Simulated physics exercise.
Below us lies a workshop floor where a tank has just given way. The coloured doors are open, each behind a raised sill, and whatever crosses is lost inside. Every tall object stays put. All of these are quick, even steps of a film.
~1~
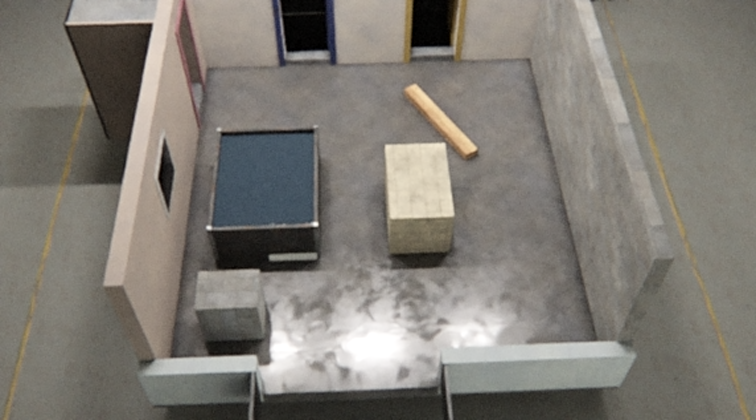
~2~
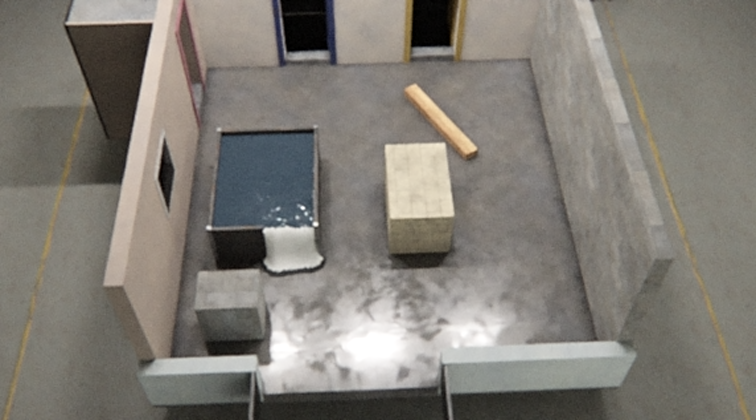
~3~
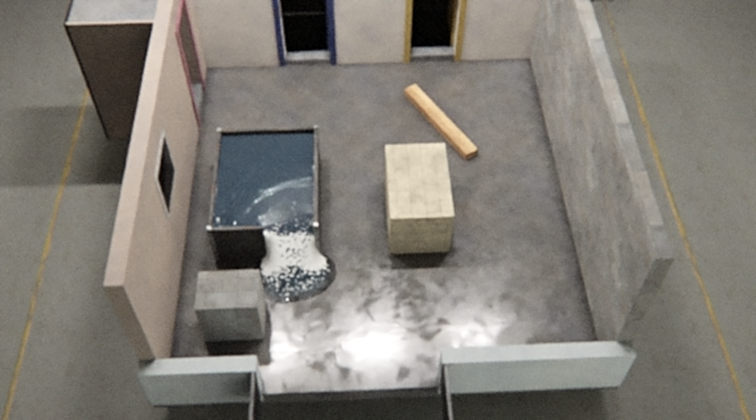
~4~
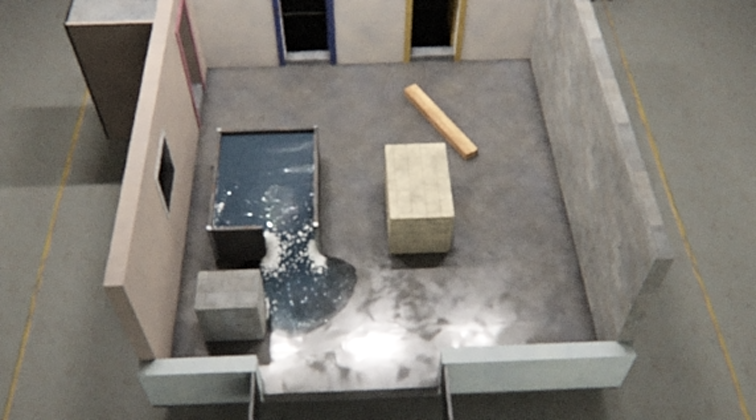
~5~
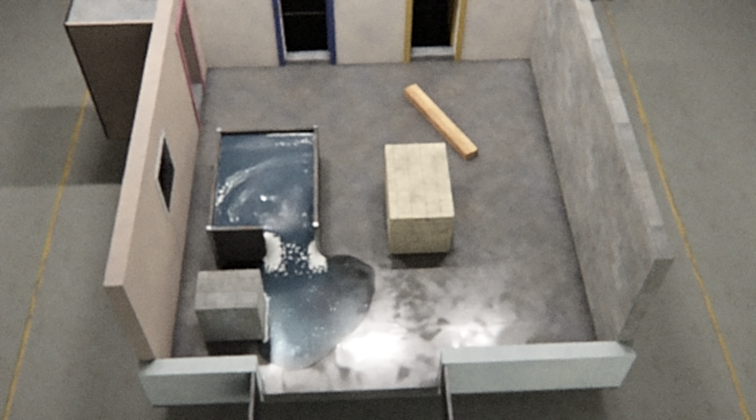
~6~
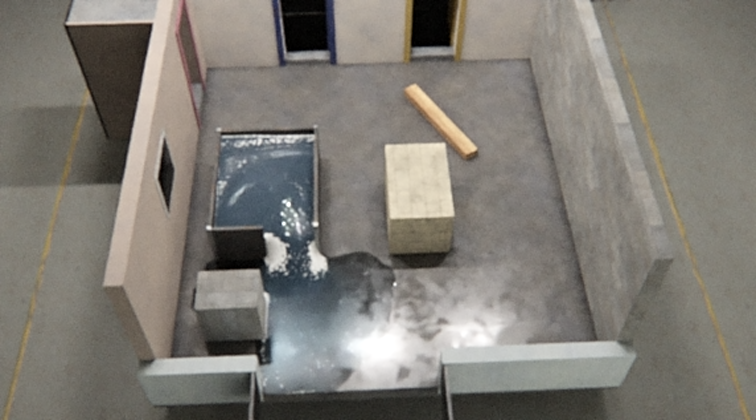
The footage shows an open tank of dark water on a grey workshop floor; water pours from a gap in its near side, foaming past a small grey block and spreading toward the front and right across the floor.
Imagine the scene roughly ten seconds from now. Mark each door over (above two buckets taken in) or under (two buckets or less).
Pink door: Under. Yellow door: Under. Blue door: Under.
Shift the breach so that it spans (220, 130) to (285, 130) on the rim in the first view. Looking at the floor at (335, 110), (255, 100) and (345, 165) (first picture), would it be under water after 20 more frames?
Submerged, submerged, bone-dry.
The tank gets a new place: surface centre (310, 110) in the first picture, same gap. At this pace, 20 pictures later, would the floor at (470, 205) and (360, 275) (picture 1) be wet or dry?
The first spot is untouched and the second is swamped.
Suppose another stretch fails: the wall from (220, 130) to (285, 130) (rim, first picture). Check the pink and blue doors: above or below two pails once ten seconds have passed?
Then: Pink passes that mark, blue goes over.
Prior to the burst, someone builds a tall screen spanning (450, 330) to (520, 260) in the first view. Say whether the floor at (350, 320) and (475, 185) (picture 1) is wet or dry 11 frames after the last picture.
Result by location - first soaked, second parched.
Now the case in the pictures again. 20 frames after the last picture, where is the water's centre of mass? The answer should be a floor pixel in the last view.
Roughly (291, 243) in the last picture.
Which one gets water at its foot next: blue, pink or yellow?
I pick the pink door.
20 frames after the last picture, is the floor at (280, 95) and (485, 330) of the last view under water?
Taking them as listed, I'd call them not wet and soaked.
A moment on, water covers 20 % of the floor; the pink door not reached, the yellow door not reached, the blue door not reached.
Next, water covers 25 % of the floor; the pink door not reached, the yellow door not reached, the blue door not reached.
Then, water covers 30 % of the floor; the pink door not reached, the yellow door not reached, the blue door not reached.
Later, water covers 40 % of the floor; the pink door wet at the sill, nothing in, the yellow door not reached, the blue door not reached.
In the end, water covers 60 % of the floor; the pink door wet at the sill, nothing in, the yellow door not reached, the blue door wet at the sill, nothing in.
